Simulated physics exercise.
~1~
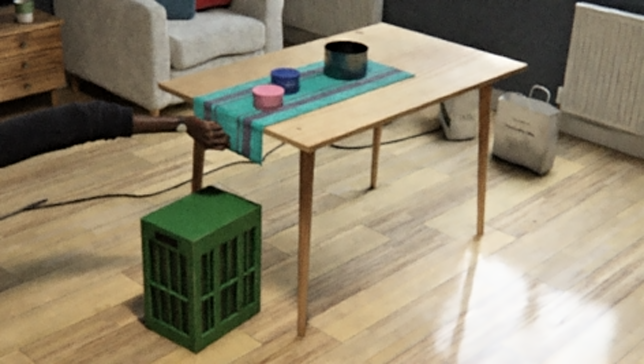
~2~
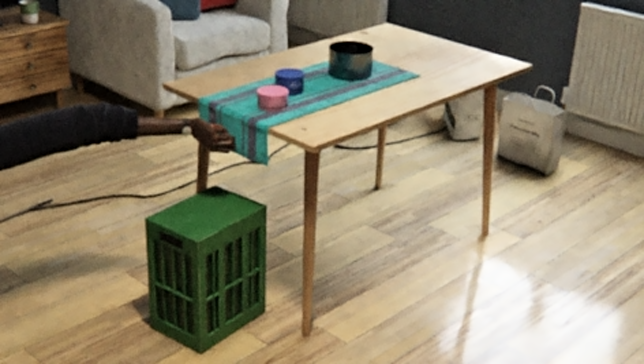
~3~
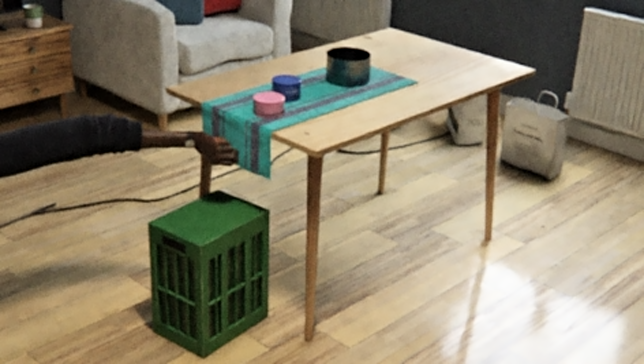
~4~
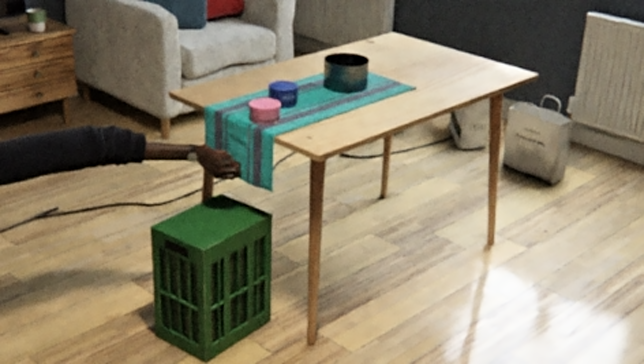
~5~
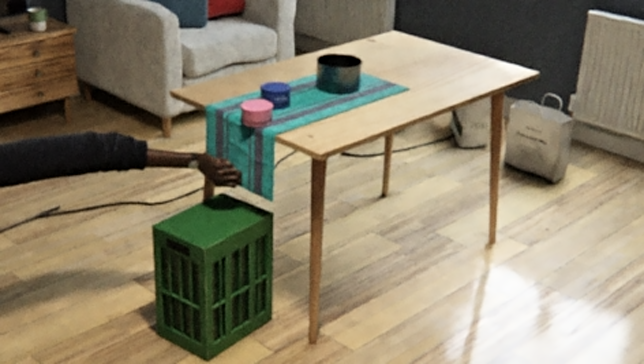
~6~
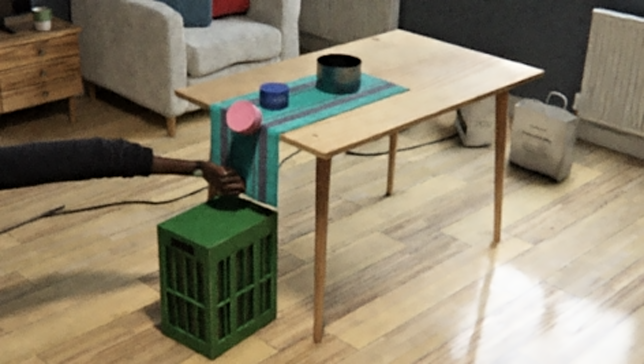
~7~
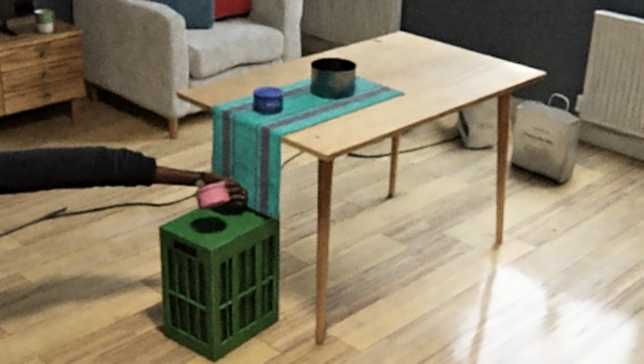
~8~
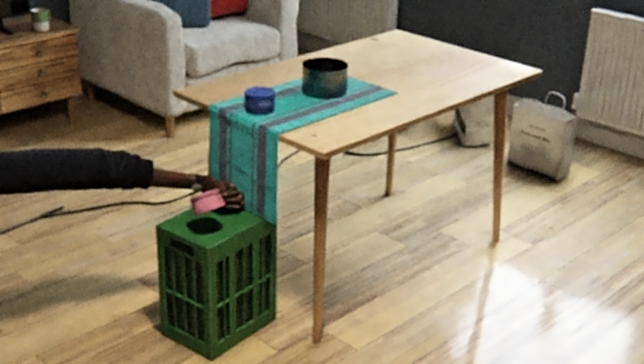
A hand pulls a turquoise runner down toward a green crate, tipping a pink tub off the table.
